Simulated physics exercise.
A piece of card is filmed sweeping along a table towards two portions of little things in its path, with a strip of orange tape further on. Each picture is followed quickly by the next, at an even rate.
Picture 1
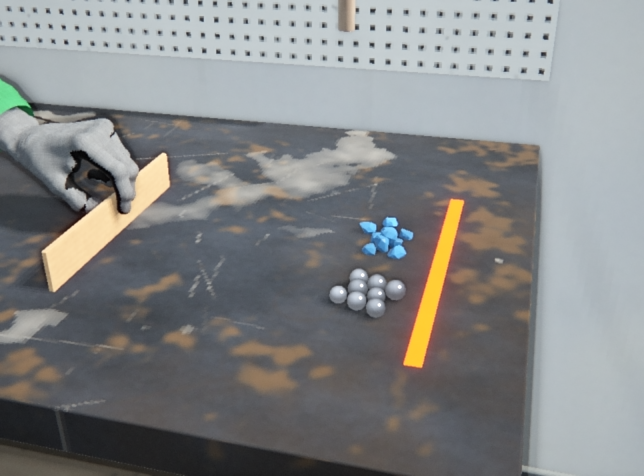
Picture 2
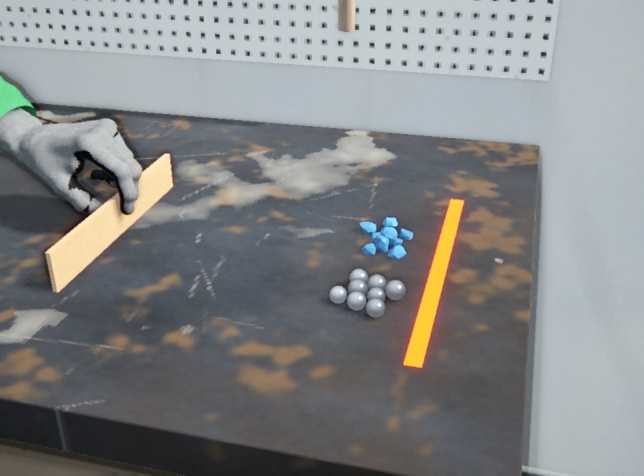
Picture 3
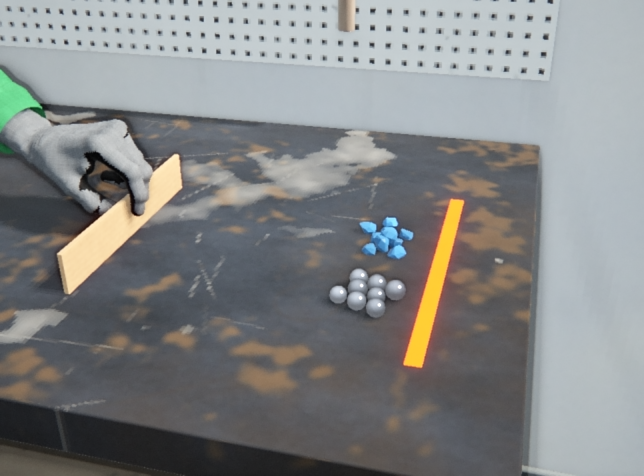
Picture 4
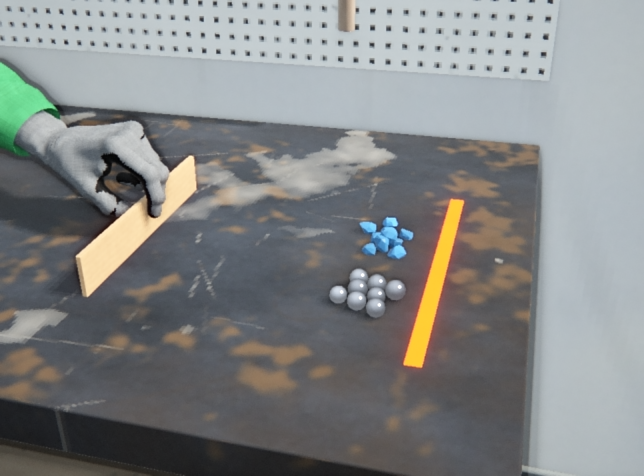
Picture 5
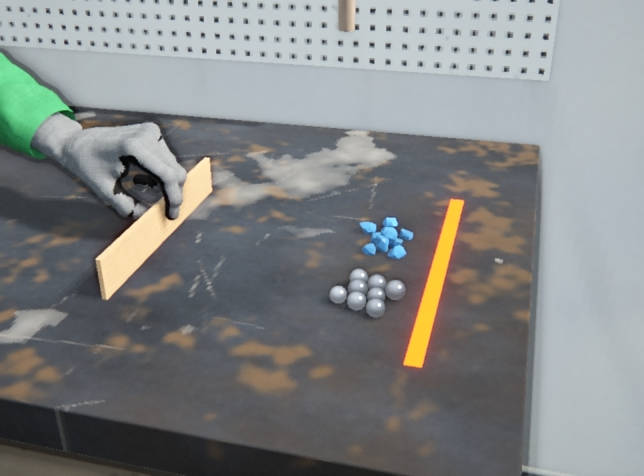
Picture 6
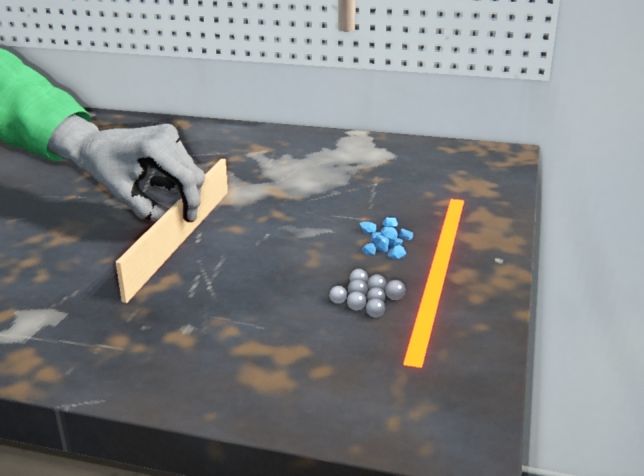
A gray-gloved hand in a green sleeve holds a tan piece of card upright at the left of a dark, mottled tabletop, seen from above at an angle. To the right sit small blue stones behind a cluster of gray balls, with an orange strip beyond them and pegboard behind. The hand slides the card steadily rightward, touching neither cluster, while the camera stays still.
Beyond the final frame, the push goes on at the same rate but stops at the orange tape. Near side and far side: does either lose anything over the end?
Front portion: Yes, some goes over. Back portion: No, nothing goes over.
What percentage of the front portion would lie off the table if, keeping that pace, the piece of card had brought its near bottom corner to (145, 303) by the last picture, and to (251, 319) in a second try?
That works out to 100 % the first time and 100 % the other time.
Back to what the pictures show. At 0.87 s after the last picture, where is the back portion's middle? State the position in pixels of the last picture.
Its middle sits close to (475, 251) in the last picture.
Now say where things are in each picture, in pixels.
Piece of card (58, 262), at rest; orange tape (456, 207), about a palm's width from the edge; edge at (532, 285); front portion (376, 296), a few steel balls; back portion (378, 239), a few aquarium stones, in the first frame.
Piece of card (62, 262); back portion (378, 239), in the second frame.
Piece of card (73, 264); front portion (376, 296), in the third frame.
Piece of card (91, 266); back portion (378, 239), in the fourth frame.
Piece of card (111, 269); front portion (376, 296), in the fifth frame.
Piece of card (130, 272); orange tape (456, 207); edge at (532, 285); front portion (376, 296); back portion (378, 239), in the sixth frame.
Then, 0.43 s later than the last frame, piece of card still moving, near (315, 219); front portion all on the table, its front near (396, 290); back portion all on the table, its front near (406, 235).
Then, 0.87 s later than the last frame, piece of card stopped at the orange tape; front portion all on the table, its front near (489, 294); back portion all on the table, its front near (499, 247).
Then, 1.15 s later than the last frame, piece of card stopped at the orange tape; front portion every one over the edge; back portion all on the table, its front near (503, 247).
When it is over, piece of card stopped at the orange tape; front portion every one over the edge; back portion all on the table, its front near (503, 247).
